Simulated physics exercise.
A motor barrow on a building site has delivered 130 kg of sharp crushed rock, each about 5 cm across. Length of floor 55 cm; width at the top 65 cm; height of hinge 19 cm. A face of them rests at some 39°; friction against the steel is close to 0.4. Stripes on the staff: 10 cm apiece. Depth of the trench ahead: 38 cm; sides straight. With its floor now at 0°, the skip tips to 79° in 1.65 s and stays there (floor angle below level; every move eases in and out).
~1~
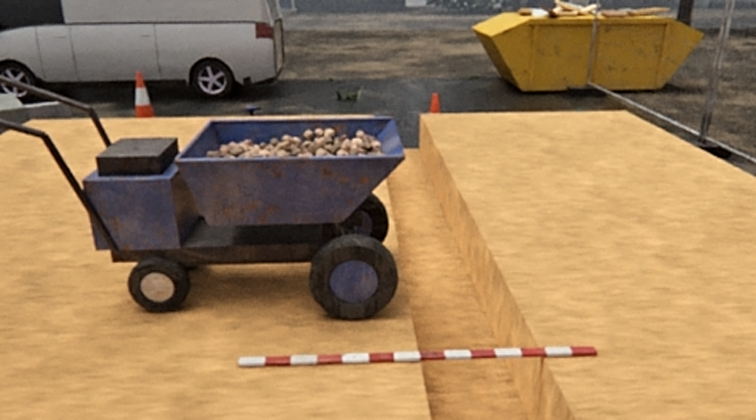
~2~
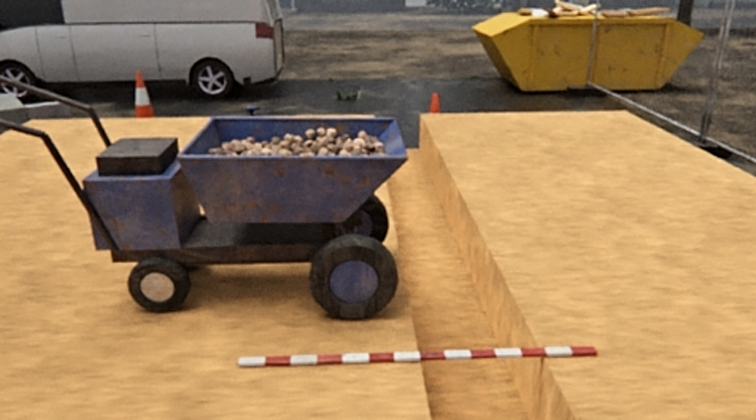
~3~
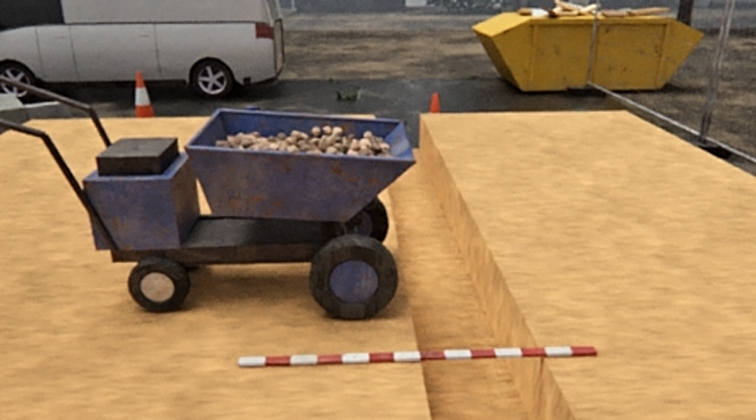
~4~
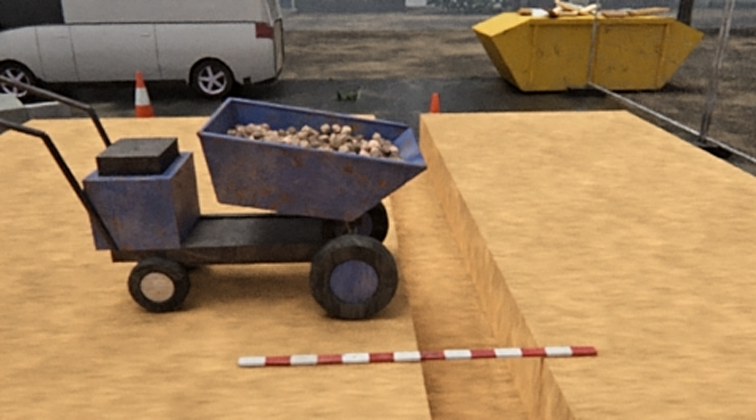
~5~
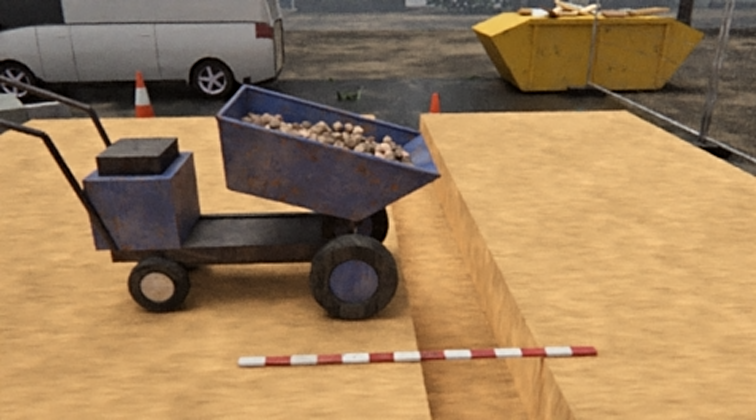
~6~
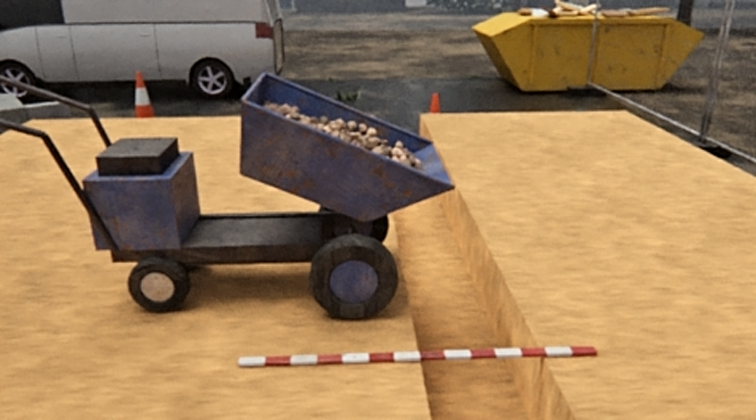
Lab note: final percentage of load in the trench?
Approx. 70 %.
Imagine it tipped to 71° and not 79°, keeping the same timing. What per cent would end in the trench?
Some 70% would finish there.
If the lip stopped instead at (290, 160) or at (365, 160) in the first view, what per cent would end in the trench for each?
Around 75 and then 100 percent.
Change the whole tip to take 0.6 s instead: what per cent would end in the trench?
Expected share: Around 45%.
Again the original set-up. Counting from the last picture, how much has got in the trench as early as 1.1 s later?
Something like 30 in a hundred.
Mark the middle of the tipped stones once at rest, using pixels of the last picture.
The tipped stones centre close to (486, 324).
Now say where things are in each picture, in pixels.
The skip is at 0°, its lip at (405, 157); the top of the load is at (306, 142), in the first picture.
The skip is at 1°, its lip at (408, 158); the top of the load is at (295, 141), in the second picture.
Lip at (416, 162), floor tilted 5°, highest stones at (282, 140), in the third picture.
The skip is at 10°, its lip at (427, 167); the top of the load is at (265, 133), in the fourth picture.
The skip is at 16°, its lip at (440, 176); the top of the load is at (255, 122), in the fifth picture.
The skip is at 24°, its lip at (454, 188); the top of the load is at (273, 111), in the sixth picture.
Then, 0.6 s after the last picture the floor is at 67°, 100 % in the skip; the foremost stones are at (491, 251).
Then, 1.1 s after the last picture the floor is at 79°, 48 % in the skip, 30 % in the trench, 21 % past the trench; the foremost stones are at (574, 273).
Then, 1.5 s after the last picture the floor is at 79°, 16 % in the skip, 53 % in the trench, 31 % past the trench; the foremost stones are at (617, 271).
Then, 3.5 s after the last picture the floor is at 79°, 0 % in the skip, 70 % in the trench, 30 % past the trench; the foremost stones are at (622, 271).
